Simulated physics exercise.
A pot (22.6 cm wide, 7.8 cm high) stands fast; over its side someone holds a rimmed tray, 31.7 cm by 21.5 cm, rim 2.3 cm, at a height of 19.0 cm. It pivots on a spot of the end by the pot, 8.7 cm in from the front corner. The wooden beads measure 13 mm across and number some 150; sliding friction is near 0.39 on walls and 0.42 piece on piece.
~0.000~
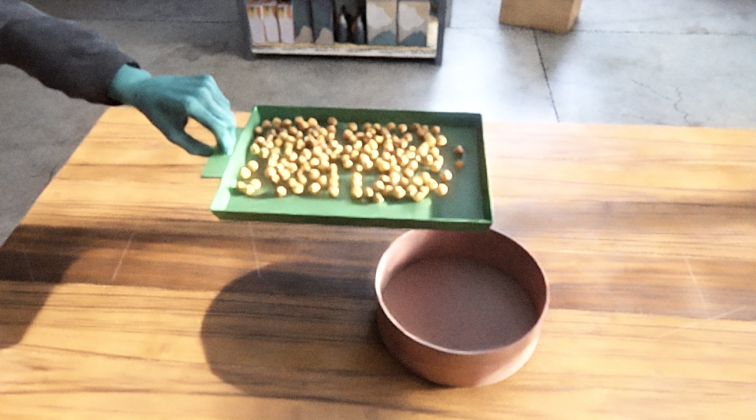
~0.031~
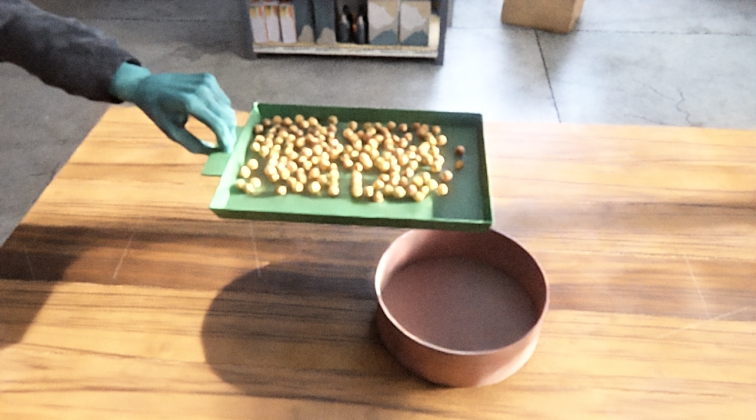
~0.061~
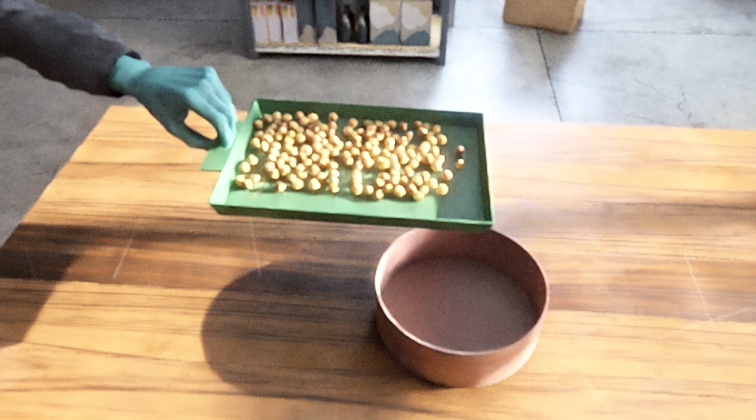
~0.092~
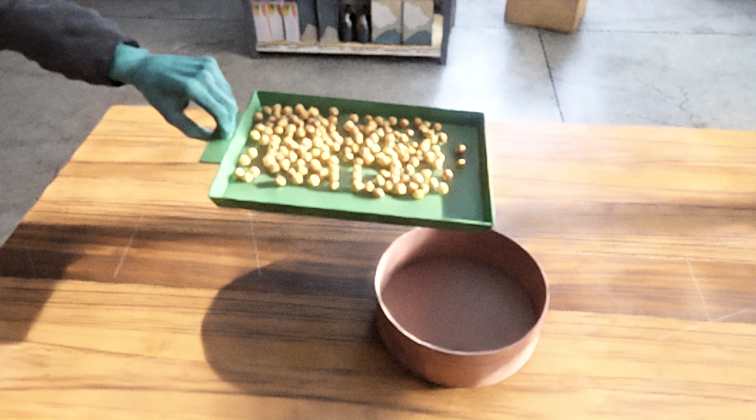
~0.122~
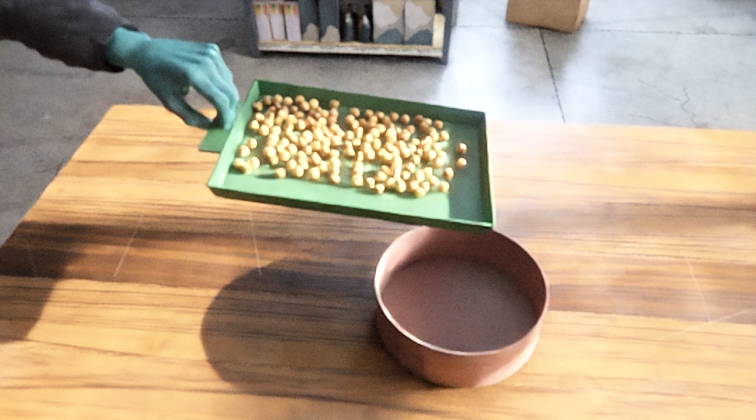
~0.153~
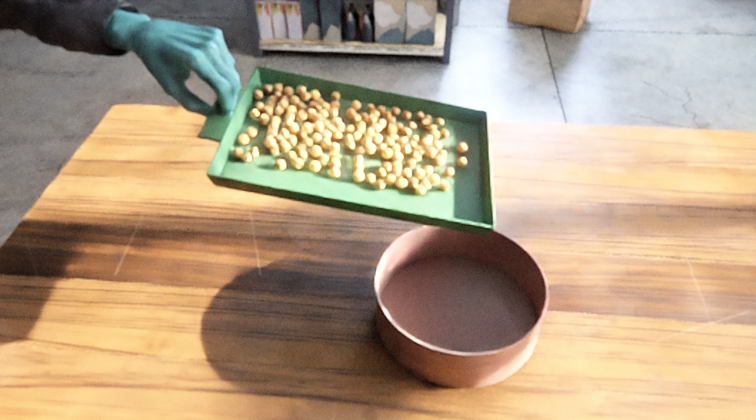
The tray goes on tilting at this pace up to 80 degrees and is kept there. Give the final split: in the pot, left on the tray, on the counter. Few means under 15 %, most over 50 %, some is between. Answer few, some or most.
In the pot: Most; left on the tray: Few; on the counter: Some.
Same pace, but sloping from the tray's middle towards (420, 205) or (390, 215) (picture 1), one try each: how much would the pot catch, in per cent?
Some 95 and 90 per cent.
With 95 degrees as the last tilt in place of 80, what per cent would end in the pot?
In that case some 60 per cent.
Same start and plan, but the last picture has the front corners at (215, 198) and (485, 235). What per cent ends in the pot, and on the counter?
Pot 75, counter 25.
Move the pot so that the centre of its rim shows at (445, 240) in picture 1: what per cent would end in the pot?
Some 25 per cent.
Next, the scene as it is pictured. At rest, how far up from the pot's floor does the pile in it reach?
Roughly 2.5 cm.
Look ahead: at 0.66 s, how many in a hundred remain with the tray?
Roughly 95 per cent.
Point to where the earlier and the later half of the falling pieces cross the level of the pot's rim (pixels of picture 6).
At about (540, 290), then at (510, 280).
After 0.46 s, tilt 45 degrees; the tray holds 100 %, the pot 0 %.
After 0.66 s, tilt 67 degrees; the tray holds 95 %, the pot 0 %.
After 0.98 s, tilt 80 degrees; the tray holds 20 %, the pot 35 %.
At rest (2.2 s), pot 60 %, tray 0 %, counter 40 %.
